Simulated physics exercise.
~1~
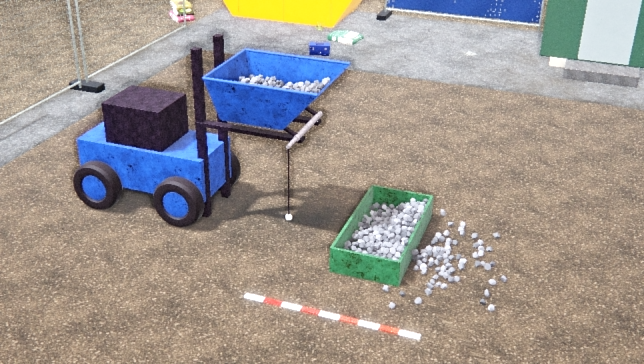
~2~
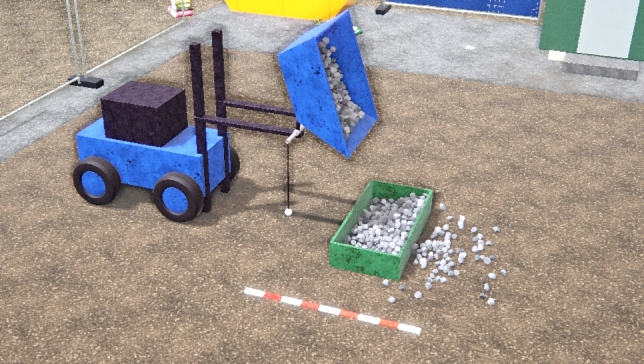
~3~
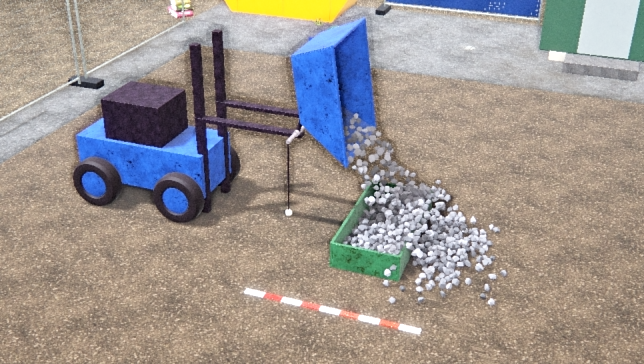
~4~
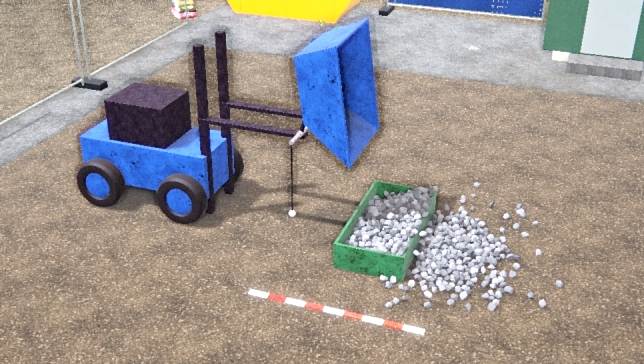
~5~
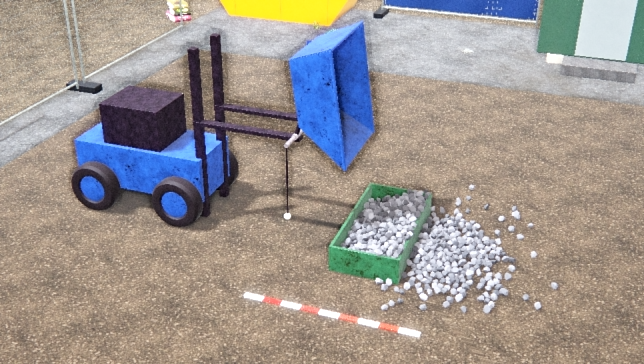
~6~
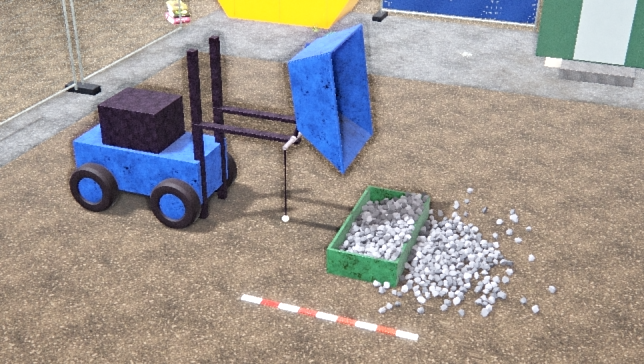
The clip opens on a blue forklift holding a blue skip of pale grey stones, beside a green bin already filled with similar stones, some lying on the ground to its right. The skip tips steeply to the right while its stones stay inside at first. Then it tilts a little further and the stones pour out, landing in the bin and spilling over its far side. The skip stops, hanging steeply and emptied. At the end, the stones lie still, with the bin well filled and a wide heap spread on the ground to its right.
